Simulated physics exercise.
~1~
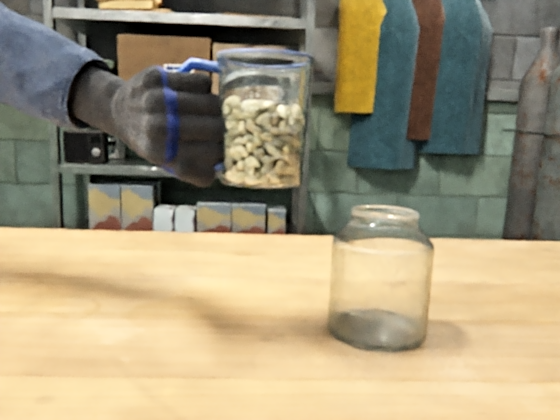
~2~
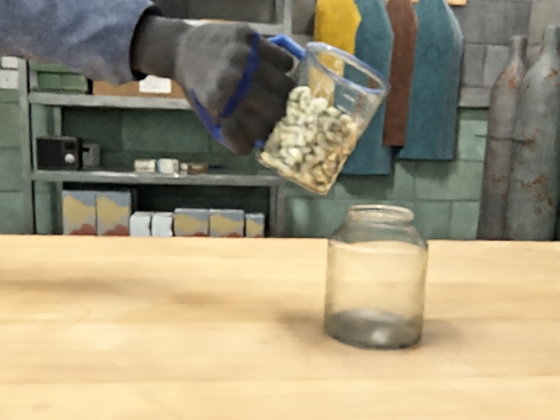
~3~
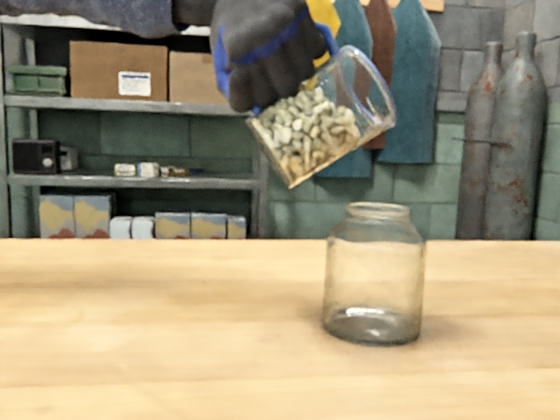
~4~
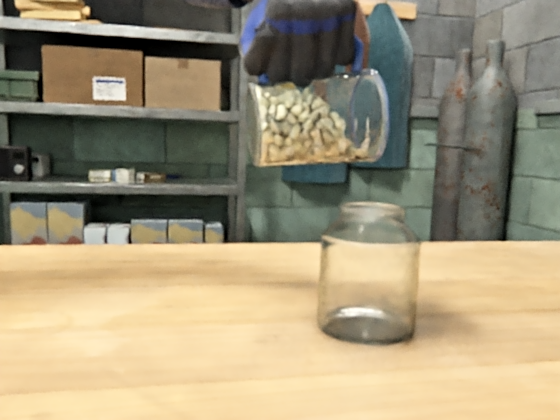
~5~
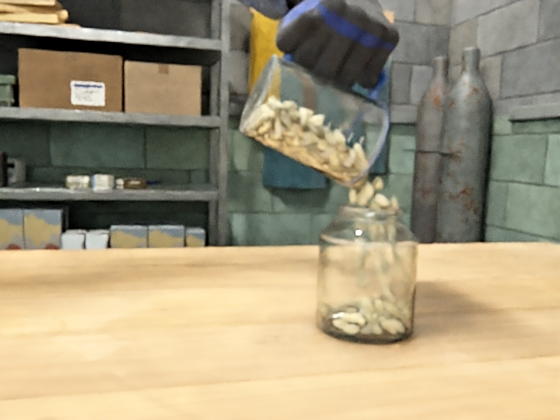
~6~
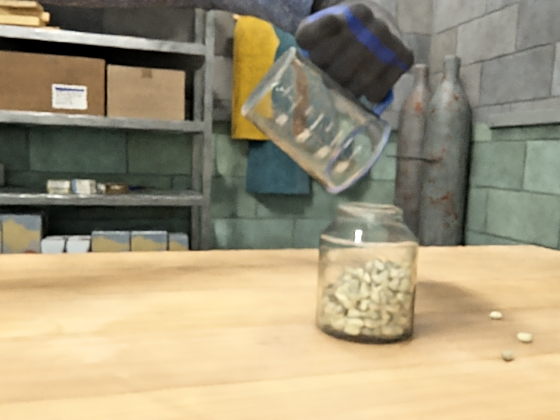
In a workshop, a gloved hand tipping a clear cup of white beans into a glass jar, a few landing on the table.
